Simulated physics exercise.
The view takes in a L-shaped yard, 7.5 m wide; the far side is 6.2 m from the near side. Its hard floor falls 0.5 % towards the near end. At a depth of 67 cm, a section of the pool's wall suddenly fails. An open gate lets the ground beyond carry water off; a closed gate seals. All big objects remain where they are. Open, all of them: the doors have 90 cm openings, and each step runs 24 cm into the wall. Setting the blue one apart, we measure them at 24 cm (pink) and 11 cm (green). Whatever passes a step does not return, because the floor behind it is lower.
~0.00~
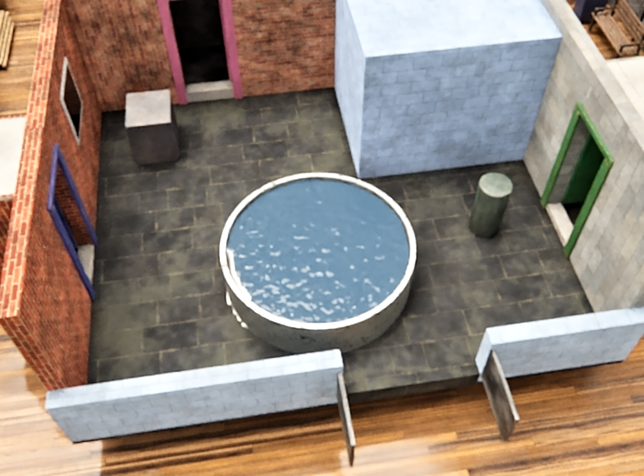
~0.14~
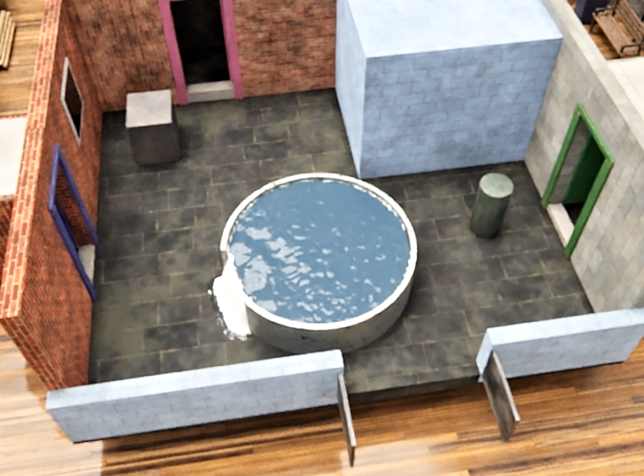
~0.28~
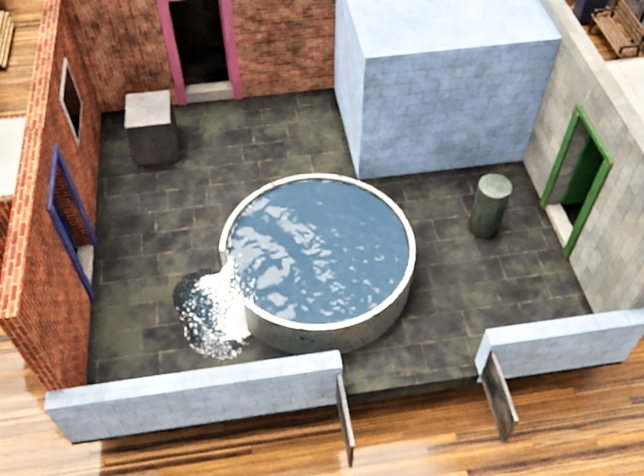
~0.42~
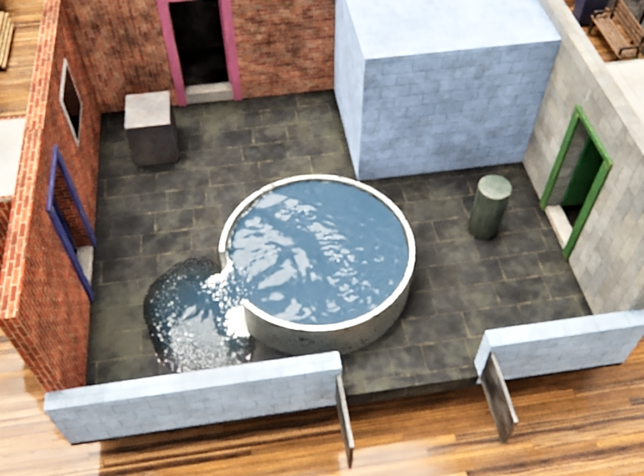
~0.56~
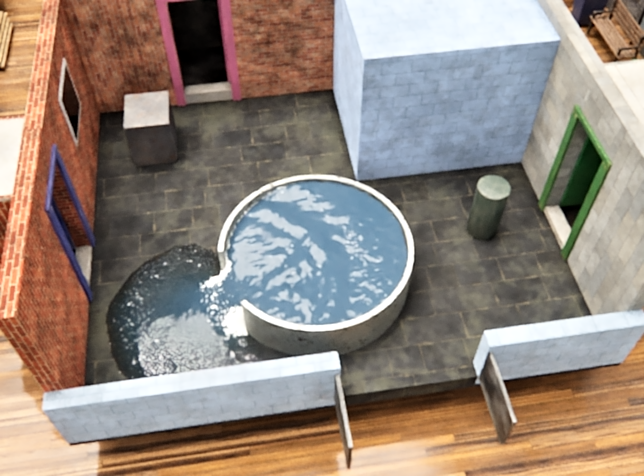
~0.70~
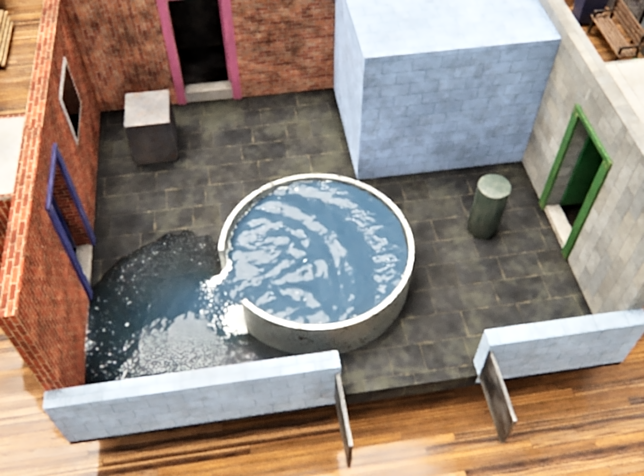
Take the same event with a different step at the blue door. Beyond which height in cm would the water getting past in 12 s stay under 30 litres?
I would say 20 cm.
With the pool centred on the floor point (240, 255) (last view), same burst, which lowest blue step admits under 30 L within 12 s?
You'd need some 38 cm.
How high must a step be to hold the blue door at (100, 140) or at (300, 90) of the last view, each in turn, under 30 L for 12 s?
Roughly 12.5 cm for the first and 13.0 cm for the second.
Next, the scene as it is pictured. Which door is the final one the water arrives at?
Final door: Green.
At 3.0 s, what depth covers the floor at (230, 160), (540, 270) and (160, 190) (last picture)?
I'd read roughly 0, 0 and 4 cm there.
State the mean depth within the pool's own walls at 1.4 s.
Close to 54 cm deep on average.
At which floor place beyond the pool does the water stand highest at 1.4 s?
Around pixel (84, 415).
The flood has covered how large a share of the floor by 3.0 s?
Approximately 30 % of the floor.
After 1.4 s water covers 20 % of the floor, deepest (52 cm) near (84, 415); 19 cm at the blue door, 11 litres in over its 7 cm step.
After 3.0 s water covers 30 % of the floor, deepest (34 cm) near (151, 406); 20 cm at the blue door, 125 litres in over its 7 cm step.
After 12.0 s water covers 100 % of the floor, deepest (16 cm) near (87, 368); 10 cm at the blue door, 371 litres in over its 7 cm step.
At the blue door as built, the water arrived by 0.9 s and peaked near 22 cm at 2.2 s.
Run again over the same 12 s with other heights there, 65 litres in over 17.5 cm, 9 litres over 24 cm. The limit of 30 litres is kept from about 20 cm up.
